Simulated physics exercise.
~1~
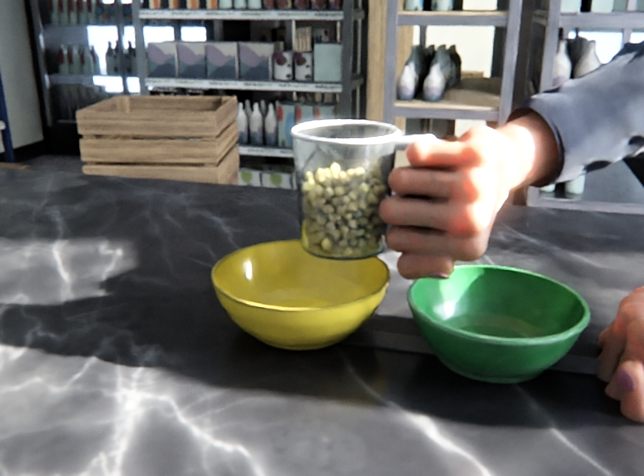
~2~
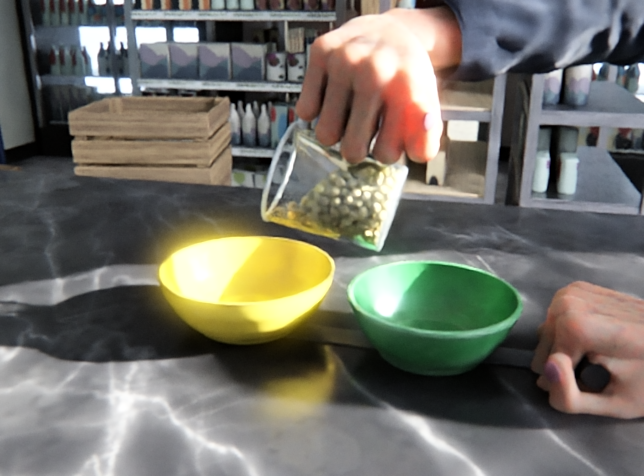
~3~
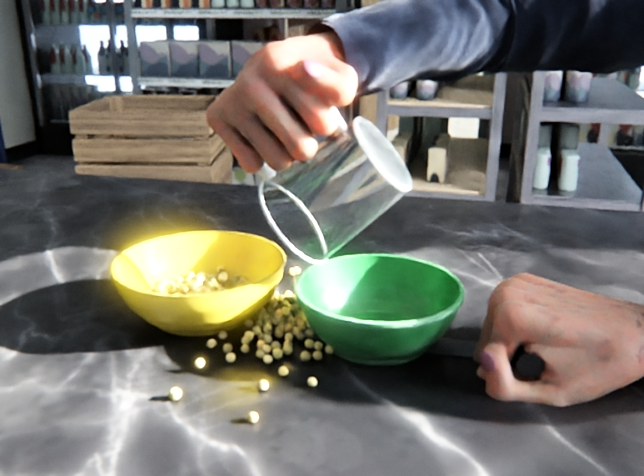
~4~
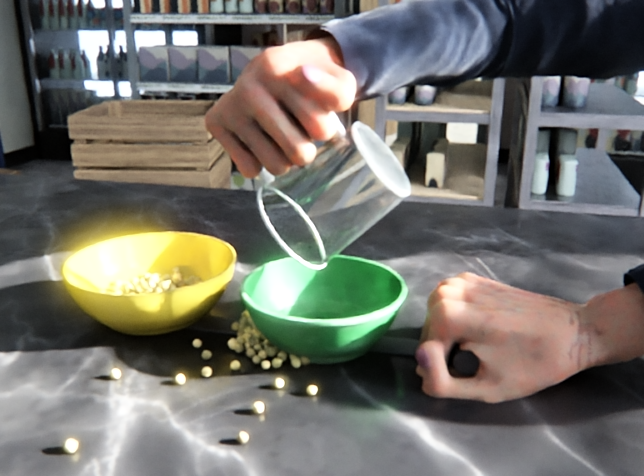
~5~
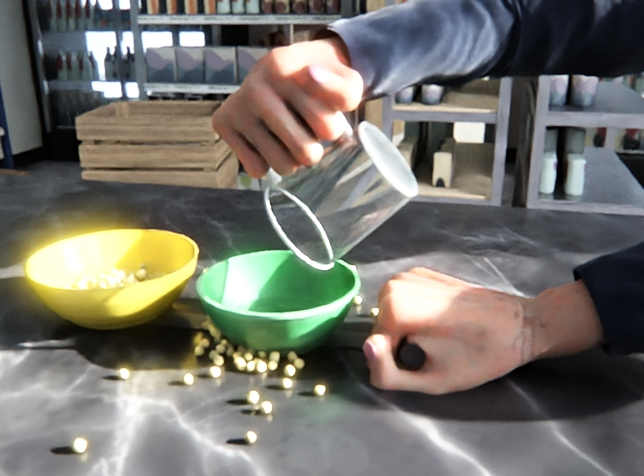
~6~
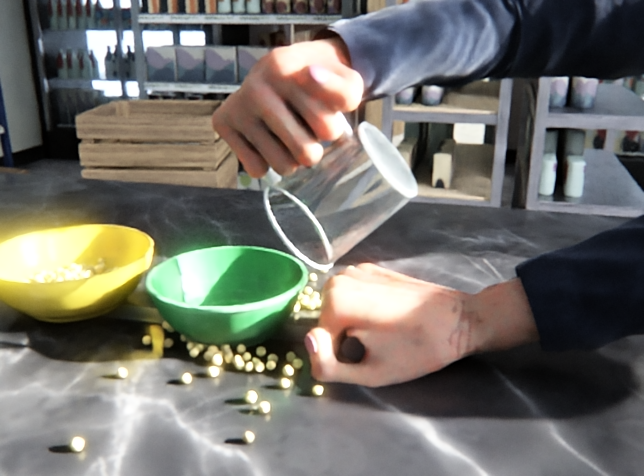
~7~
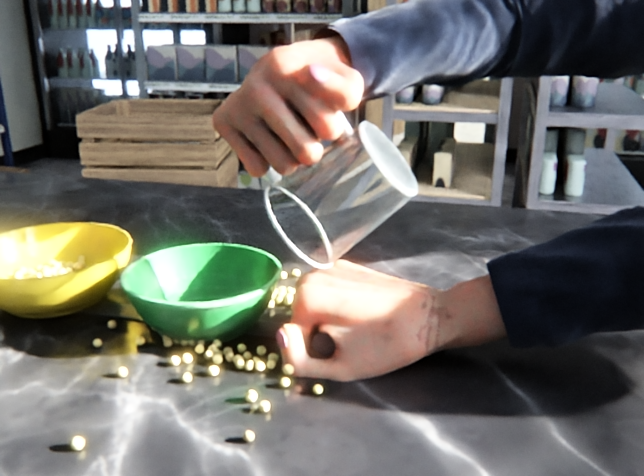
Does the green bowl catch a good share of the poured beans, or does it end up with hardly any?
The green bowl ends up empty, as most of the beans are in the yellow bowl and the rest lie on the table.
